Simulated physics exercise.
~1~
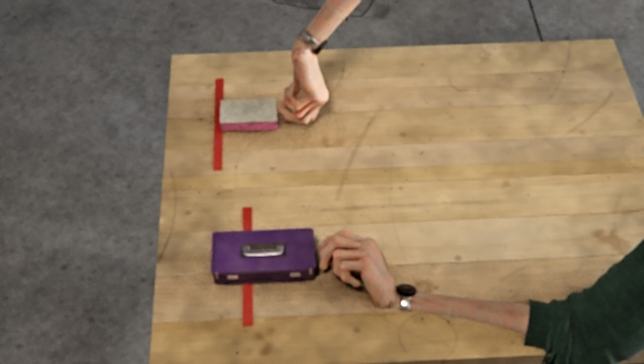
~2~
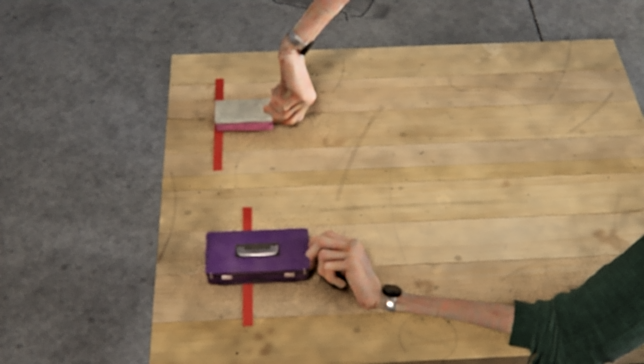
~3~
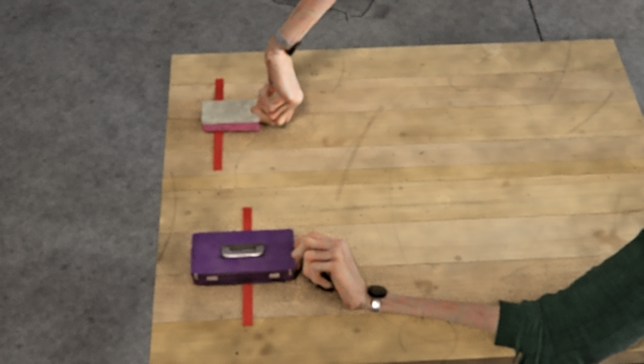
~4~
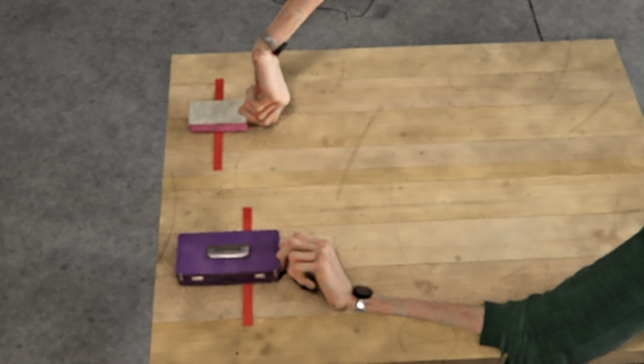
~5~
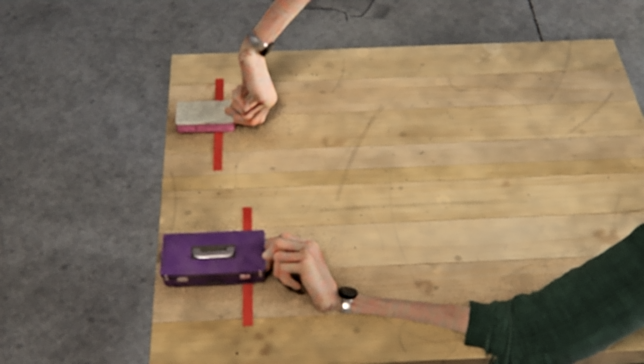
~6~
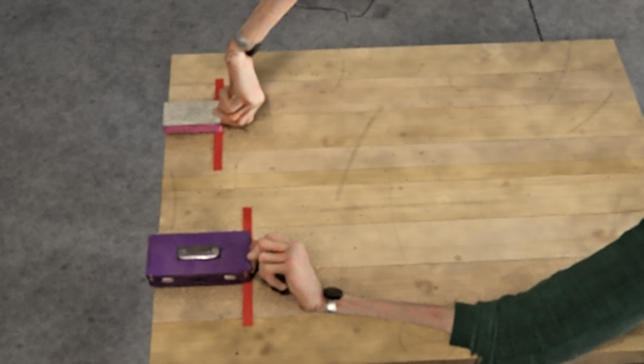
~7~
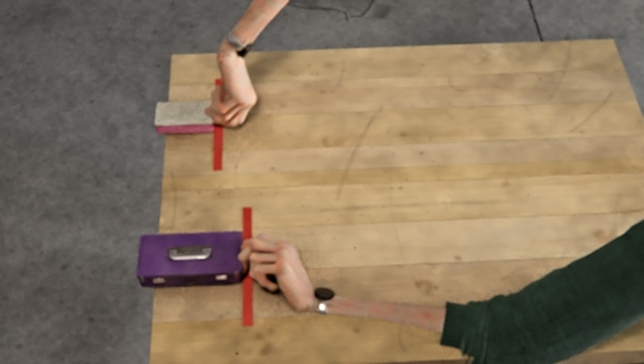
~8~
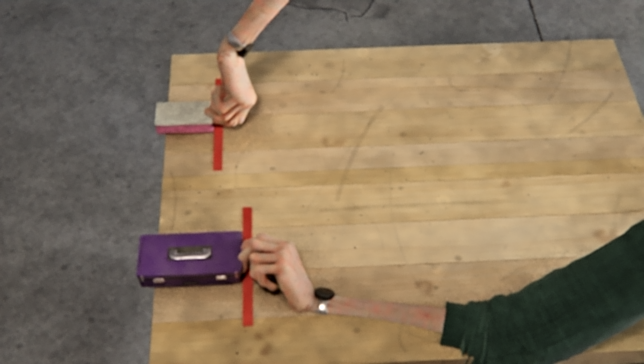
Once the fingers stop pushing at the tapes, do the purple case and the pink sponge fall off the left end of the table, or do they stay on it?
The purple case stays on the table, and the pink sponge stays on the table too.
